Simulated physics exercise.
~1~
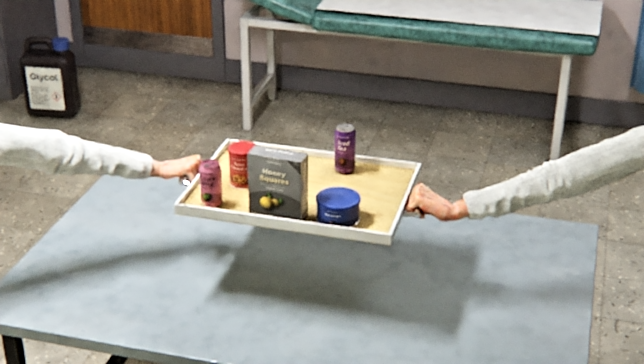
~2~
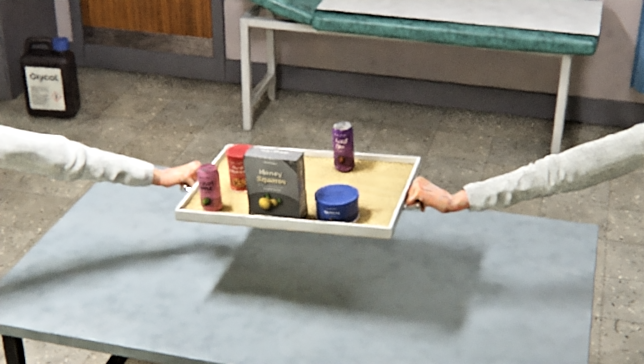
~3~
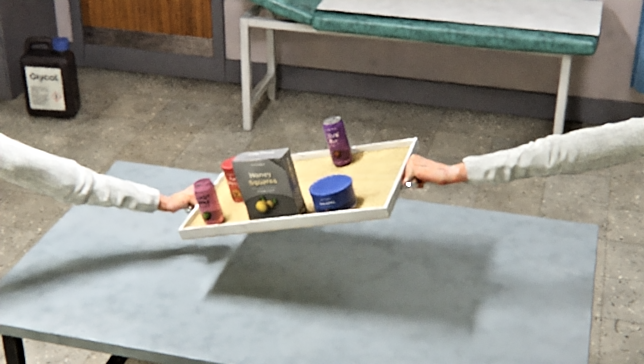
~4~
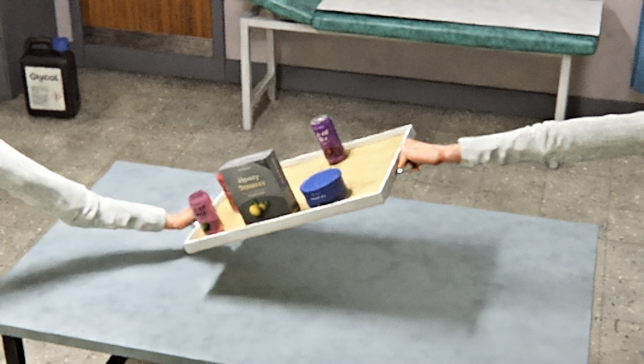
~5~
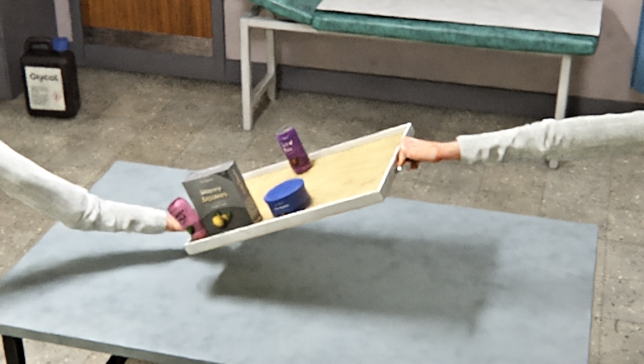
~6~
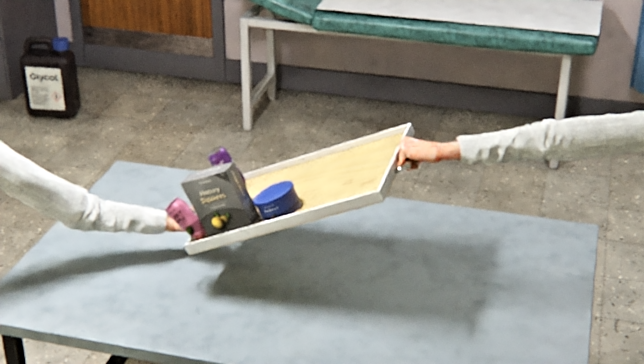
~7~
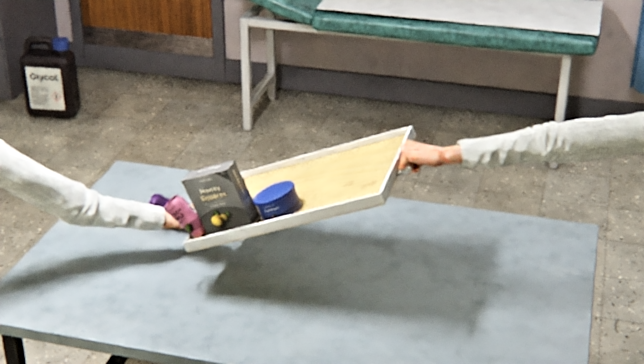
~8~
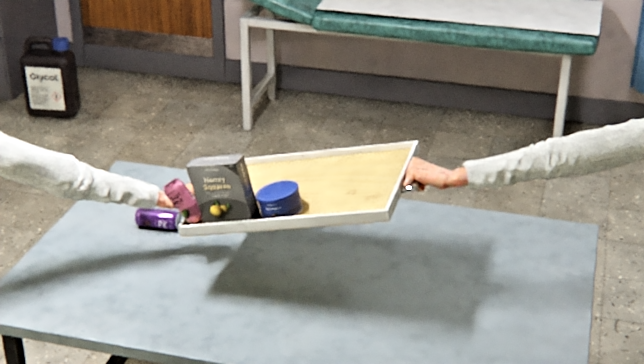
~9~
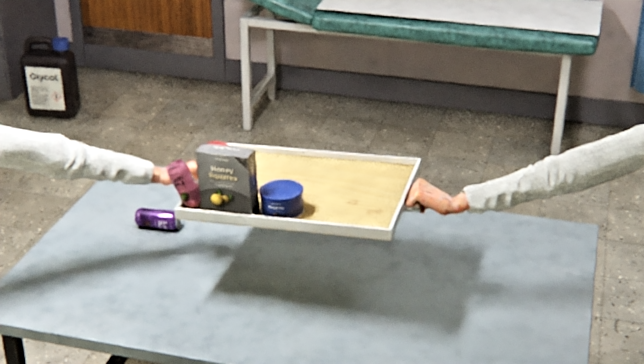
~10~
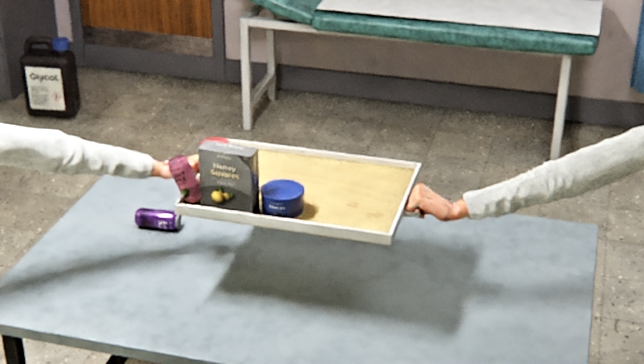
A tray held by two hands tipped down to the left, and the tub, box, tin and cans slid that way, the purple can dropping over the edge onto the table before the hands levelled the tray with the rest still aboard.
